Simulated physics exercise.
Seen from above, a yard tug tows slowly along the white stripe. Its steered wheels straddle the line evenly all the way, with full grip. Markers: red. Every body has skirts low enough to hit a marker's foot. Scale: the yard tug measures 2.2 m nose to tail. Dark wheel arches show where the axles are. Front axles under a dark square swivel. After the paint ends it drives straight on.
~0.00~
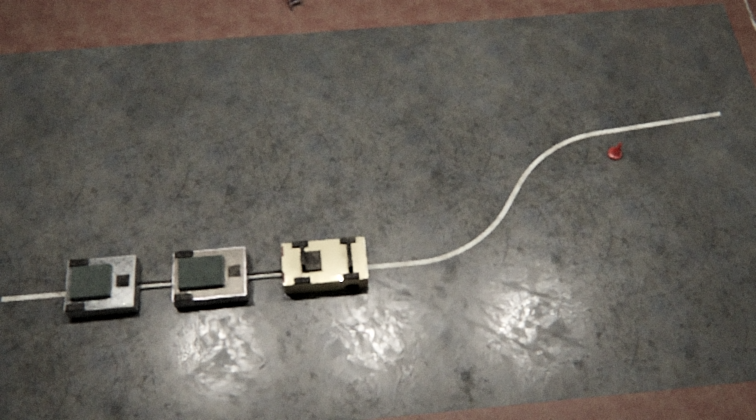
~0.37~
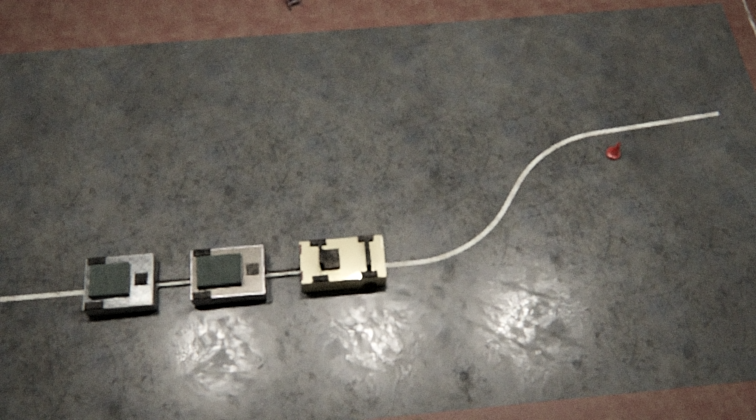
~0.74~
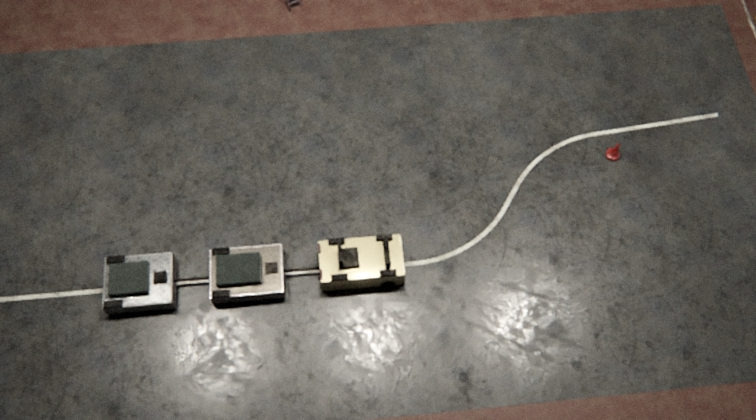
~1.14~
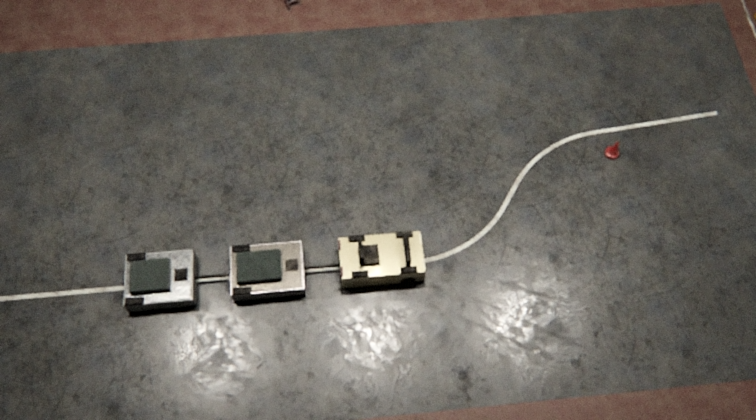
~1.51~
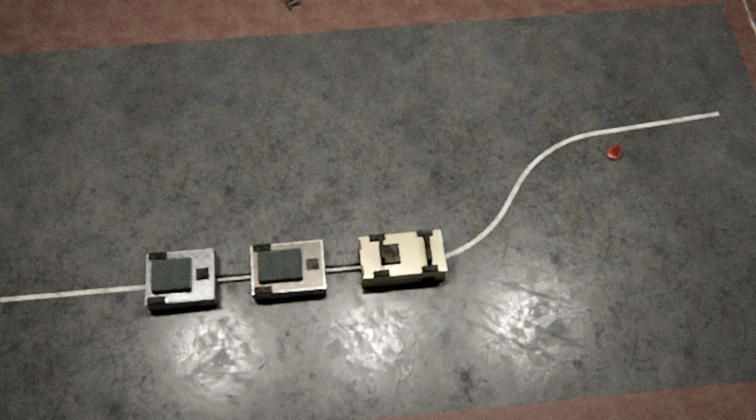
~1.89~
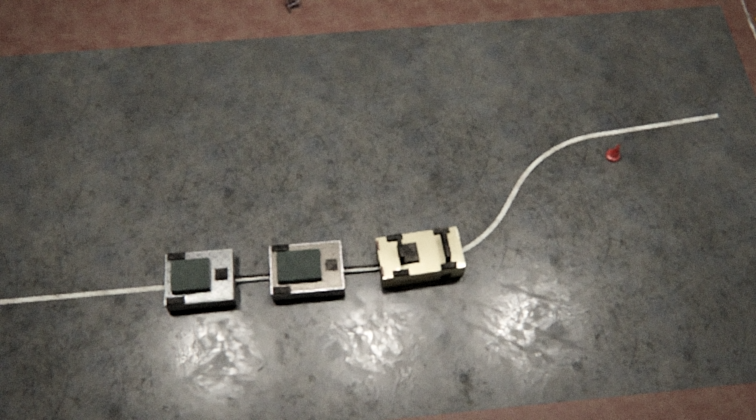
A pale yellow tug with two silver-grey trailers, each carrying a dark green block, stands in a row on a mottled dark grey floor with reddish edges, seen from above. A white stripe runs beneath them from the left, then curves up towards the upper right, past a small red marker just below it. The tug tows the trailers slowly rightward along the straight stretch, then turns slightly upward at the bend's start, while the camera stays practically still.
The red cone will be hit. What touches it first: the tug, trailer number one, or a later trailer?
It is the tug.
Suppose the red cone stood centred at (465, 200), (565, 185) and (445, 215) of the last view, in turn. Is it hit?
First struck, second struck, third struck.
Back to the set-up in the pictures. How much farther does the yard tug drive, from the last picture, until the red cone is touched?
About 7.0 m.
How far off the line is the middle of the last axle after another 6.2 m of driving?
Some 20 cm off it.
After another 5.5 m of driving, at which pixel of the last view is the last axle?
Near (369, 258).
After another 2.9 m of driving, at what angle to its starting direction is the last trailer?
About 0°.
Then, 4.9 s in, the last axle is at (327, 265) of the last picture, on the line.
Then, 6.8 s in, the last axle is at (414, 244) of the last picture, 40 cm off the line; the yard tug has hit red.
Then, 8.0 s in, the last axle is at (462, 218) of the last picture, 65 cm off the line.
Then, 14.1 s in, the last axle is at (706, 110) of the last picture, 10 cm off the line; 1 of 1 struck in all.
